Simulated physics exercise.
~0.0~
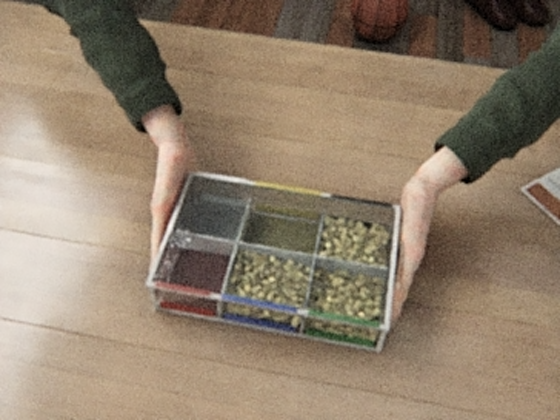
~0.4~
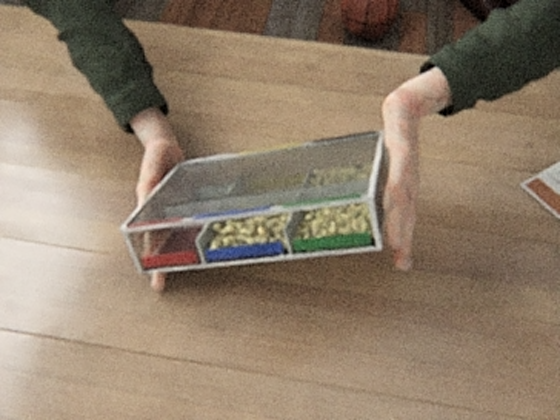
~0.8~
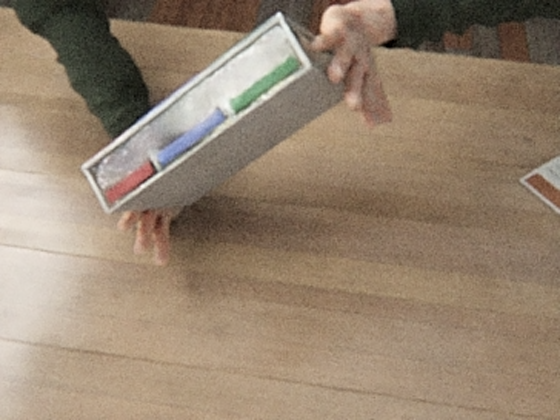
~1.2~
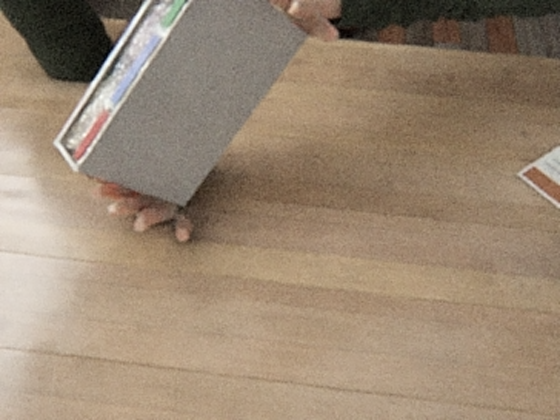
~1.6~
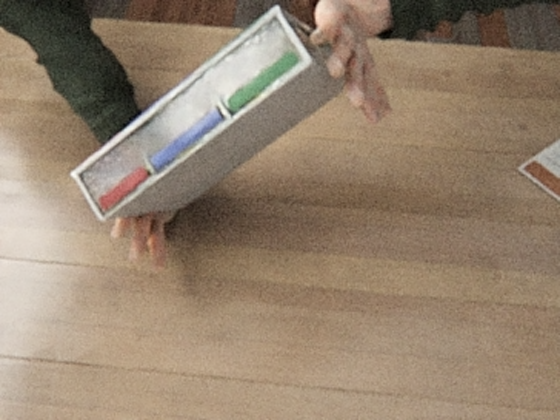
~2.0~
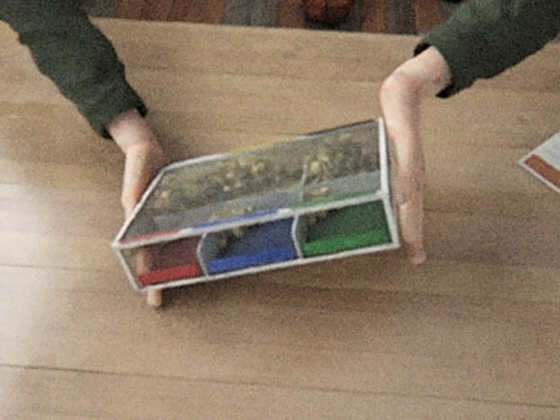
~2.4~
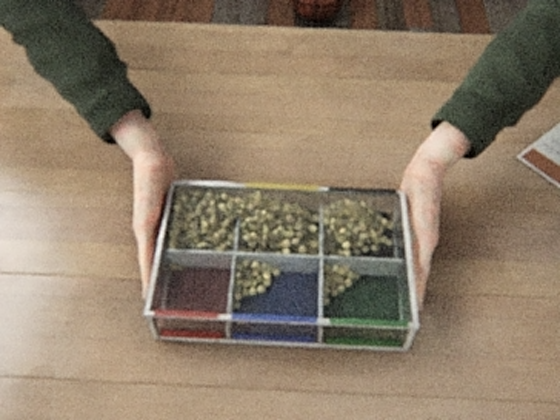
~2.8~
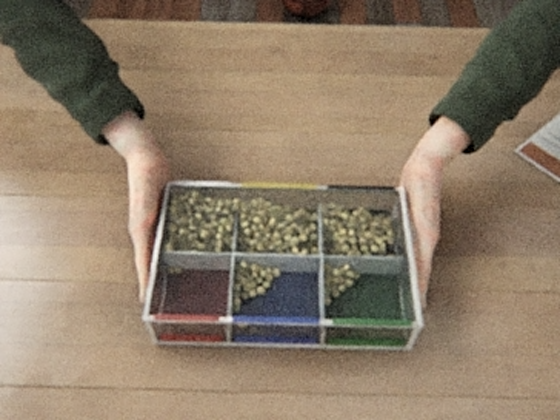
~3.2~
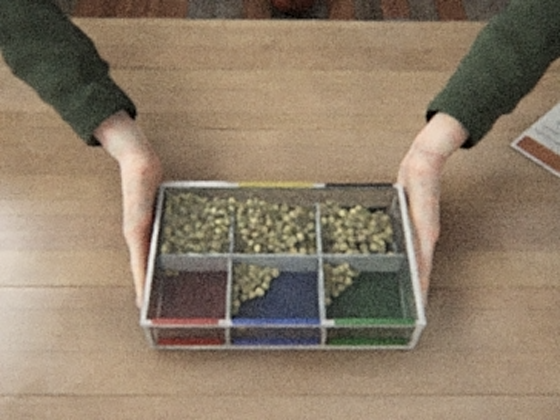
Wooden tabletop, two hands tilting a clear-lidded divided box up on edge and lowering it flat, pale beans ending mostly in back compartments.
